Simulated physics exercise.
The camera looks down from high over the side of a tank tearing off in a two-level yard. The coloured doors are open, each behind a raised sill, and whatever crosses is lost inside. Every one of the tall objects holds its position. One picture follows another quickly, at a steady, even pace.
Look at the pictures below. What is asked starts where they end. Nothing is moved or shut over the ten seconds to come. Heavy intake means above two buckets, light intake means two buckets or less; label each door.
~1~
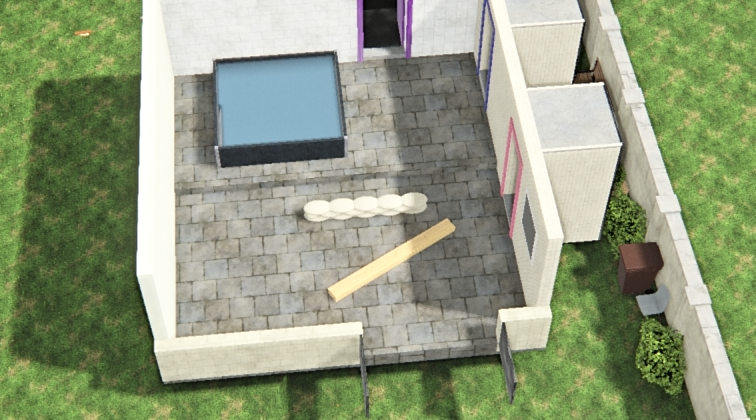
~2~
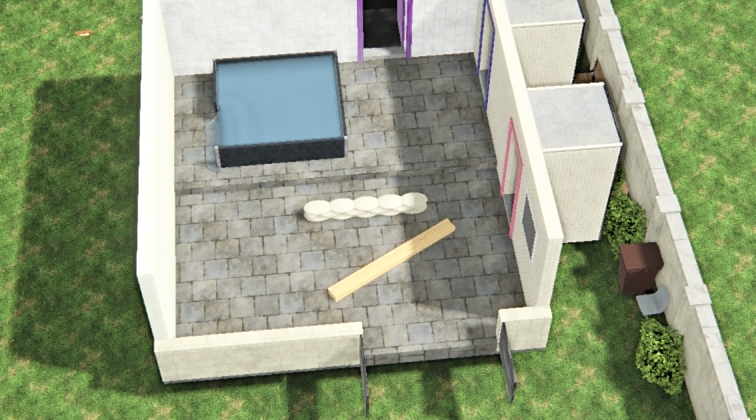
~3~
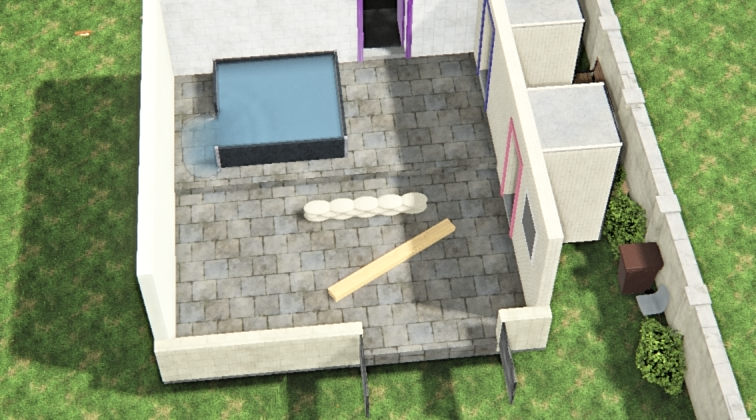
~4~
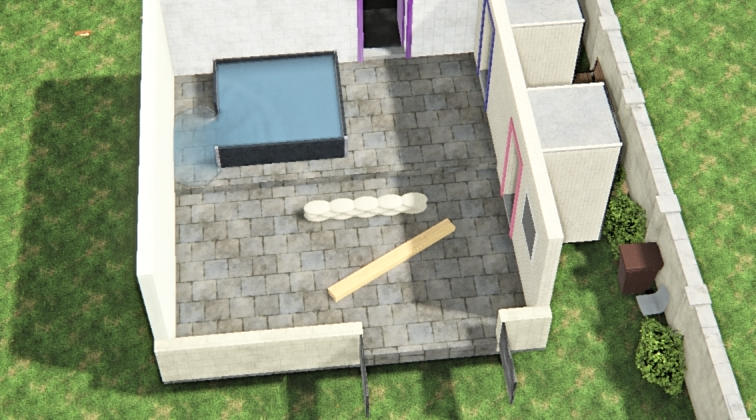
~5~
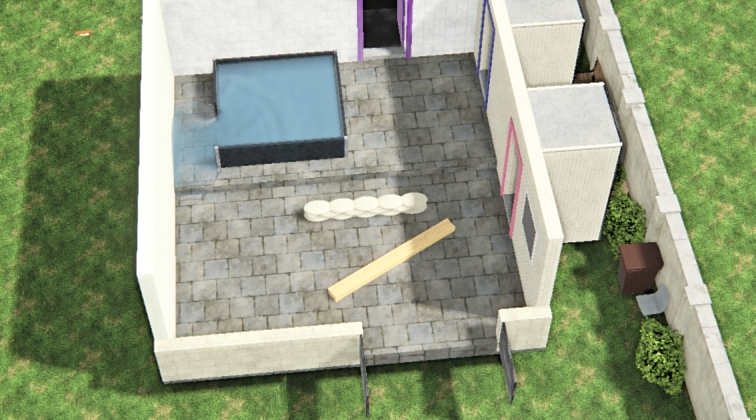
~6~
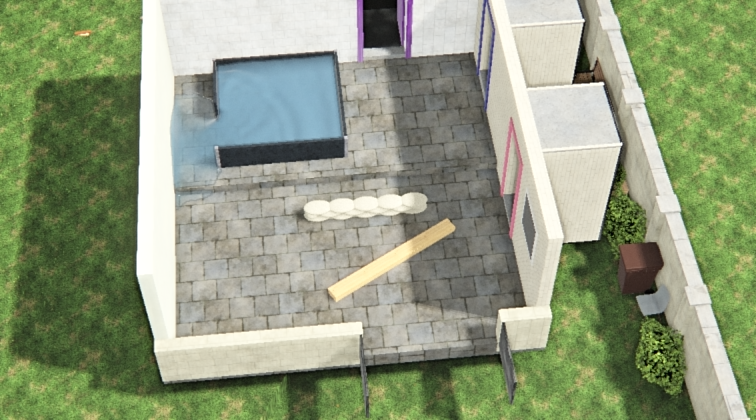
Labels: Pink door: Light, blue door: Light, purple door: Light.
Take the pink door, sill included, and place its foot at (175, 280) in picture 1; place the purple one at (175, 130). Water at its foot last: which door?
The blue one, I'd say.
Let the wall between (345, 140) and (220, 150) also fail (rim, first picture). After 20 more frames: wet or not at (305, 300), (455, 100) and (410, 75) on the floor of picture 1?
Submerged, bone-dry, bone-dry.
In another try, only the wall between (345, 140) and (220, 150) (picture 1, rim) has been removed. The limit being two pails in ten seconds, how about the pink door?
In that case the pink door exceeds the limit.
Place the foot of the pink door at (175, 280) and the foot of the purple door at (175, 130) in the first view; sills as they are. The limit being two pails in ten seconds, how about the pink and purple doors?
At the pink door it remains below; at the purple door it tops it.
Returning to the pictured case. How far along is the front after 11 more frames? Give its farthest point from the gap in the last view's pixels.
Somewhere about (176, 353).
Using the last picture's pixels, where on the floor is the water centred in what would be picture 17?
Roughly (250, 137) in the last picture.
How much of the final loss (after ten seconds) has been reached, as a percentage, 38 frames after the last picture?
Share gone by then: About 20 %.
A moment on, water covers 10 % of the floor; the pink door not reached, the blue door not reached, the purple door not reached.
Next, water covers 20 % of the floor; the pink door not reached, the blue door not reached, the purple door not reached.
Then, water covers 35 % of the floor; the pink door not reached, the blue door not reached, the purple door wet at the sill, nothing in.
Later, water covers 55 % of the floor; the pink door not reached, the blue door wet at the sill, nothing in, the purple door wet at the sill, nothing in.
In the end, water covers 75 % of the floor; the pink door wet at the sill, nothing in, the blue door wet at the sill, nothing in, the purple door wet at the sill, nothing in.
